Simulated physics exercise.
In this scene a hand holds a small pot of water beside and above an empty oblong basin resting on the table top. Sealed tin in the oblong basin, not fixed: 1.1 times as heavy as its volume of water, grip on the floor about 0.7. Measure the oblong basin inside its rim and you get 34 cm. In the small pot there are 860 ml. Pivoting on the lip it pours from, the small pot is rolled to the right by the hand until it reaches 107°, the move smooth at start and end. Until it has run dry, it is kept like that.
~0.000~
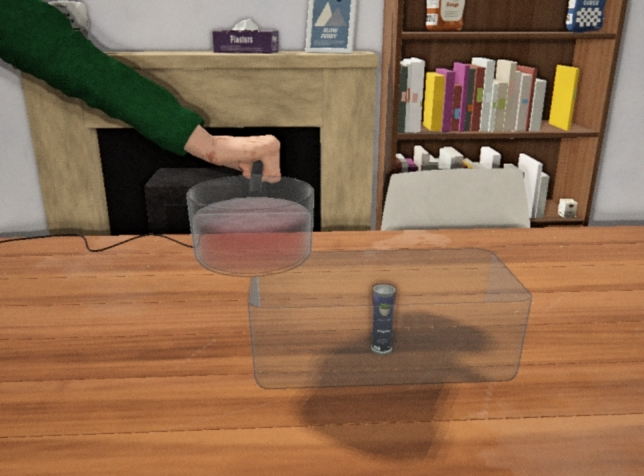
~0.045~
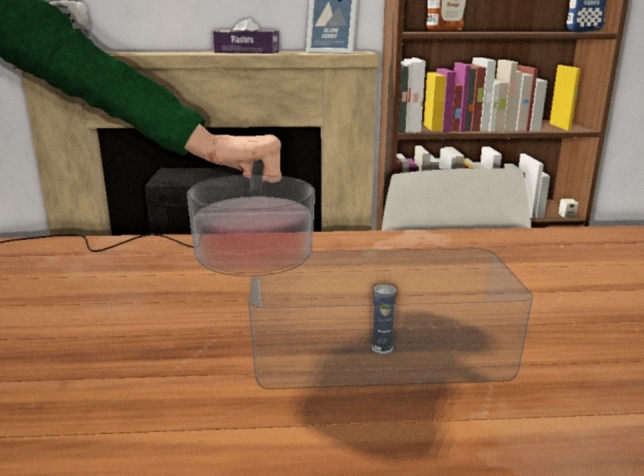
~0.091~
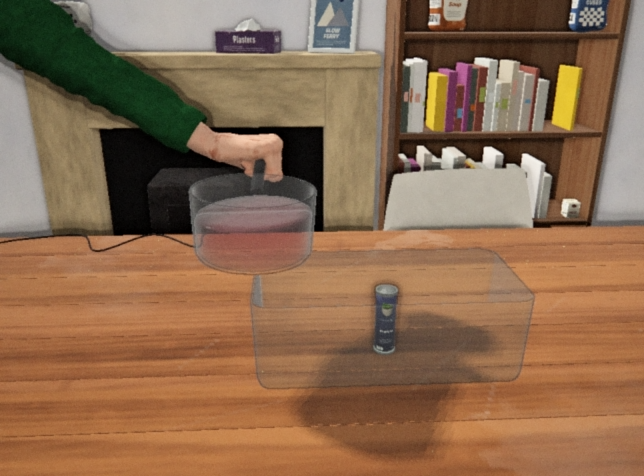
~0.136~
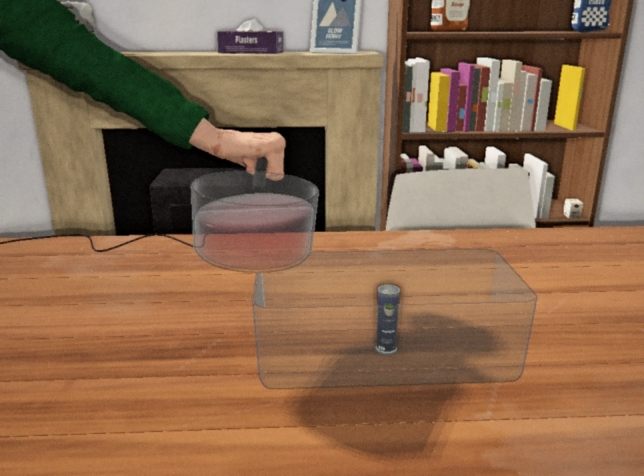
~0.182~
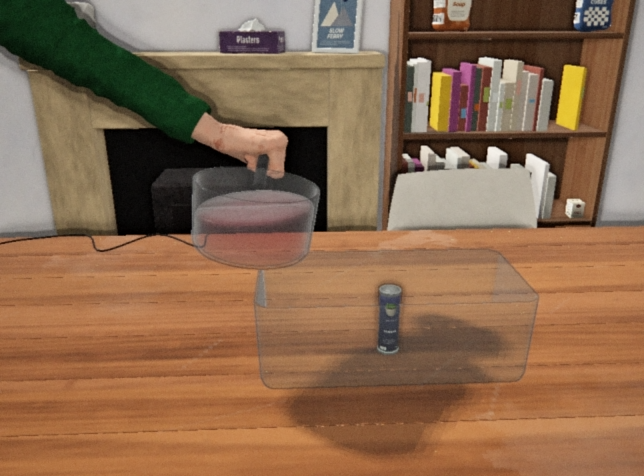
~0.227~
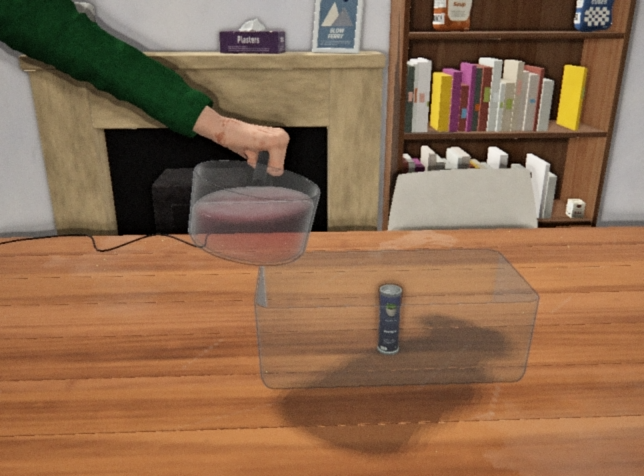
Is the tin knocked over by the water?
No. It will stay on its base.
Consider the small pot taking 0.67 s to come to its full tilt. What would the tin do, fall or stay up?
In that case the tin stays vertical.
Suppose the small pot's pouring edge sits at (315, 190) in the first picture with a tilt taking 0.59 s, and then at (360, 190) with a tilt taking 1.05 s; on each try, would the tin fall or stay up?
The tin stays vertical the first time and overturns the second time.
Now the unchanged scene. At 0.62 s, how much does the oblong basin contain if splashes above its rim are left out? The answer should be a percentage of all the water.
2 %, give or take.
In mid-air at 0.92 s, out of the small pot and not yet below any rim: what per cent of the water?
Roughly 20 %.
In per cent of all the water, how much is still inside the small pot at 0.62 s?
Roughly 72 percent.
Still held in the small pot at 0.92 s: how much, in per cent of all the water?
14 in a hundred, give or take.
Then, 0.62 s in, the tilt is 69° and 72 per cent is still to pour; the tin stands where it began.
Then, 0.92 s in, the tilt is 103° and 14 per cent is still to pour; the tin stands where it began.
Then, 1.22 s in, the tilt is 107° and 0 per cent is still to pour; the tin stands where it began.
Then, 1.55 s in, the tilt is 107° and 0 per cent is still to pour; the tin stands where it began.
Finally, the tin stands where it began.
